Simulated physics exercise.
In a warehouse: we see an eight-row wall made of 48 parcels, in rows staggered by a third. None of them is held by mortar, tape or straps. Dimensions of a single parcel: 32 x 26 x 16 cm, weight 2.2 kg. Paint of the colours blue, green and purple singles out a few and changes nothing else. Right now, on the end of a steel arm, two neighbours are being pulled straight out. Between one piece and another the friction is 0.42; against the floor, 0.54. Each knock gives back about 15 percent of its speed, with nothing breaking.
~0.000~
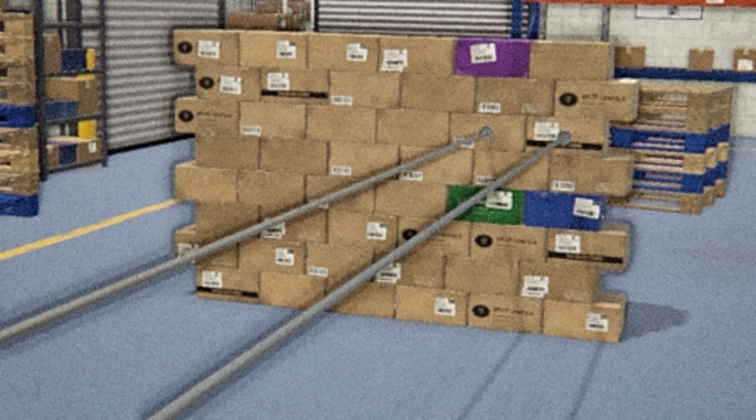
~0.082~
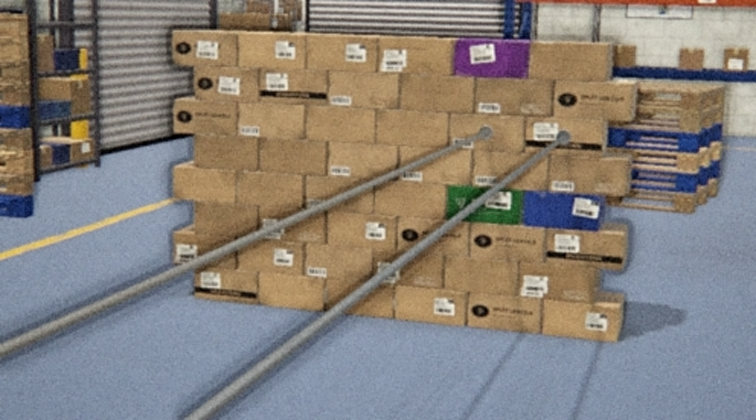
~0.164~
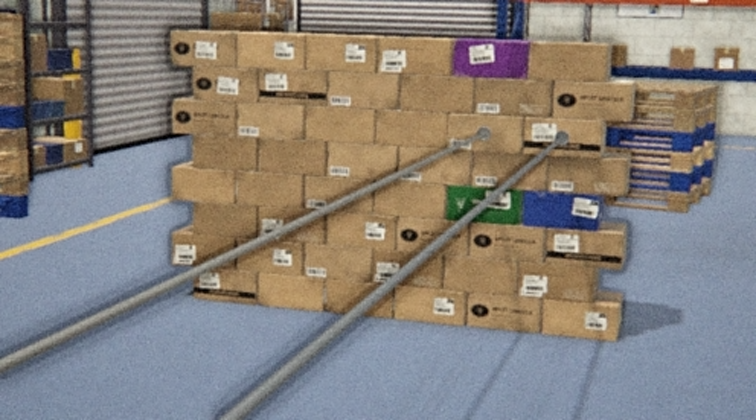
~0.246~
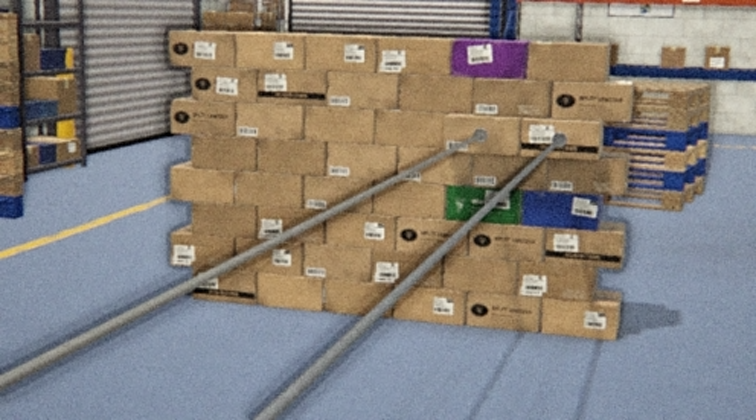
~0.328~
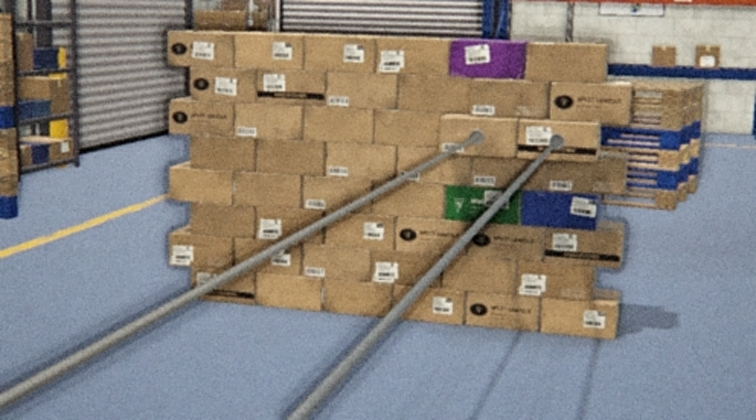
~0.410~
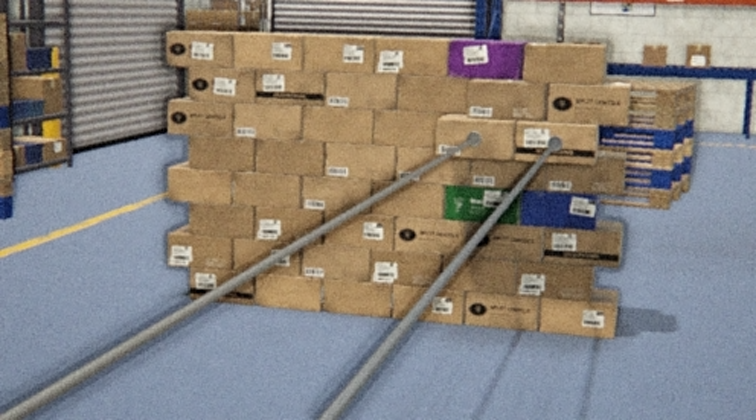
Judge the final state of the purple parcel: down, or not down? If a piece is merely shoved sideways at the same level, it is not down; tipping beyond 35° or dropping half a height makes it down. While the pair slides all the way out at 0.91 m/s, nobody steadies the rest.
Down.
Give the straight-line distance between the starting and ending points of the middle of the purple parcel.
About 144 cm from where it started.
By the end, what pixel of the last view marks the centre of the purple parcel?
In the final picture it sits close to (486, 356).
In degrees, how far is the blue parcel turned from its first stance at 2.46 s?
Some 0 degrees.
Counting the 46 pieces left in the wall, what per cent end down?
About 10% of them.
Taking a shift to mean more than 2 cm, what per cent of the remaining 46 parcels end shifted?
The shifted ones make up 10 per cent.
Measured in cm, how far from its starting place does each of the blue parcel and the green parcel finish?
For blue it's 0 cm, and for green it's 0 cm.
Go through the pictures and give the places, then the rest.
In the first picture (pixels give the middle of a visible side; the camera moves round a little), pulled parcel (587, 130) not yet moving; purple parcel (491, 59); green parcel (484, 205); blue parcel (562, 211); none of the others has stirred.
In the second picture, pulled parcel (586, 130) not yet moving; purple parcel (490, 59).
In the third picture, pulled parcel (584, 131) 32 mm out; purple parcel (489, 59); movement in 2 of them.
In the fourth picture, pulled parcel (582, 133) 11 cm out; purple parcel (487, 60); movement in 3 of them.
In the fifth picture, pulled parcel (580, 134) 18 cm out; purple parcel (485, 60) 23 mm from its place; movement in 4 of them.
In the sixth picture, pulled parcel (578, 136) 25 cm out; purple parcel (483, 60) 39 mm from its place; blue parcel (558, 210); green parcel (482, 205); movement in 4 of them.
After 0.56 s, none of the 46 other parcels down, 4 disturbed; purple parcel 6 cm from its place.
After 0.86 s, 1 of the 46 other parcels down; purple parcel 57° from how it stood, 13 cm lower.
After 2.46 s, 1 of the 46 other parcels down; purple parcel on its side.
After 3.16 s, 4 of the 46 other parcels down; purple parcel on its side.
In the end (3.8 s), 4 of the 46 other parcels down; purple parcel on its side; blue parcel unmoved; green parcel unmoved. From the last view, middles, purple parcel near (486, 356), blue parcel near (562, 205).
